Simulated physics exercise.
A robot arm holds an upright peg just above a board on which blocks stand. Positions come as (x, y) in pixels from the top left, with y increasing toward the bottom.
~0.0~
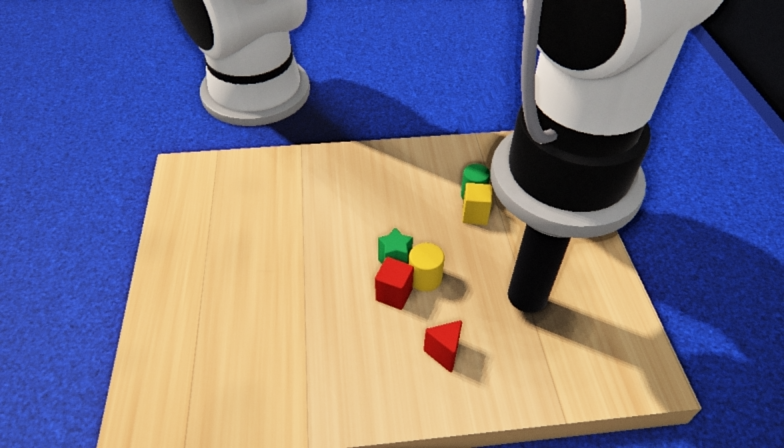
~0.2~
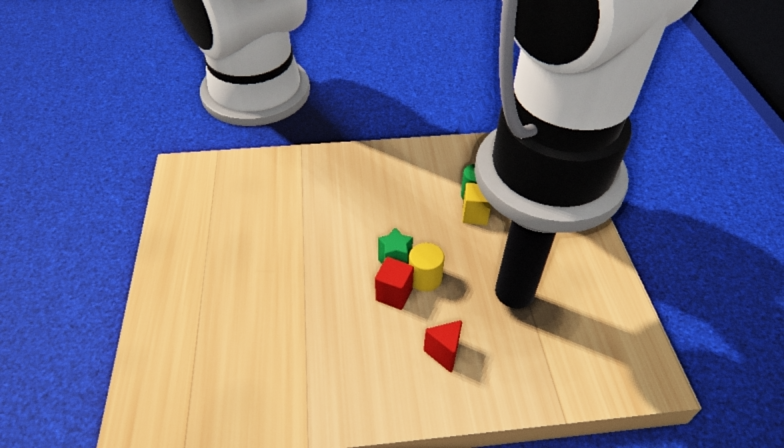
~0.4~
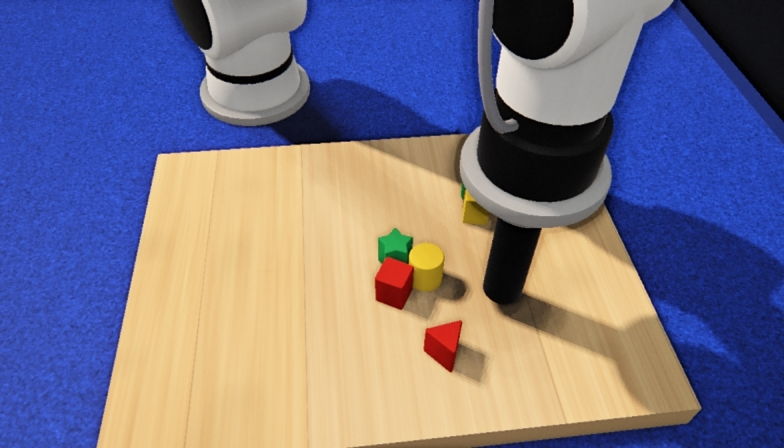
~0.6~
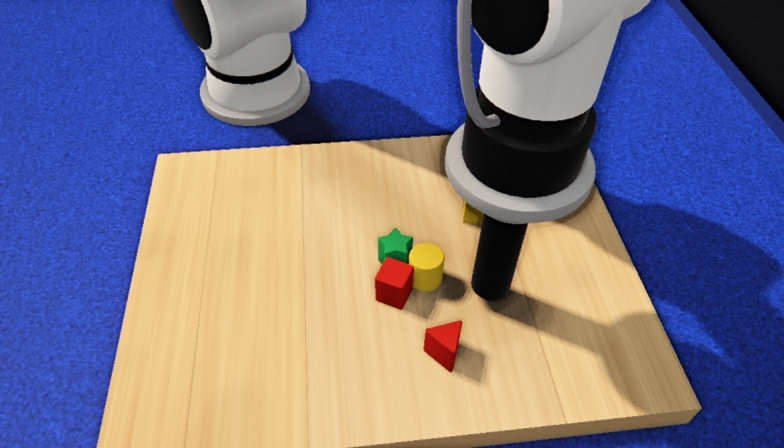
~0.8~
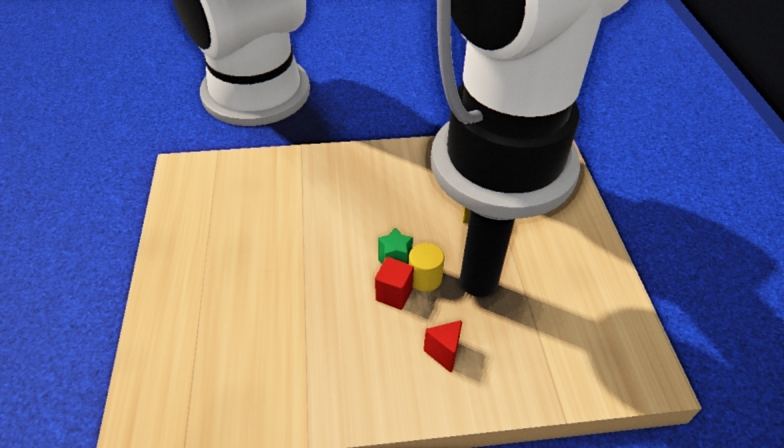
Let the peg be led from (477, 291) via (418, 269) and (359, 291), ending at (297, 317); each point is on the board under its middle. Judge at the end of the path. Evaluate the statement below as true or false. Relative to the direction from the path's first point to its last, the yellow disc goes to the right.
It is true.
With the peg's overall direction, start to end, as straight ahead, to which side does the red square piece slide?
Shifts left.
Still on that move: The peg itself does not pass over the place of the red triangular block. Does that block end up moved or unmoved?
It is still on its spot.
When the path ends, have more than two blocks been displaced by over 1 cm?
Short answer: Yes.
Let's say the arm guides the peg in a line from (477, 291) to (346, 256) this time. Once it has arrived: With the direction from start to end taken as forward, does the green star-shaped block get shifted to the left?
No.
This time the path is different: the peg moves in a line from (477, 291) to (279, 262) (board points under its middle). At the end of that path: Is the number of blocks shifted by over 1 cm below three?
That would be a no.
On the path given first. One third of the way, peg (419, 259); red square piece (380, 279), turned 20° anticlockwise; green star-shaped block (365, 234), turned 35° clockwise; yellow disc (384, 252).
Two thirds of the way, peg (358, 281); red square piece (355, 303), turned 85° anticlockwise; green star-shaped block (354, 232), turned 70° clockwise; yellow disc (321, 261).
At the end, peg (296, 307); red square piece (346, 309), turned 135° anticlockwise; green star-shaped block (354, 232), turned 70° clockwise; yellow disc (290, 263); red triangular block unmoved.
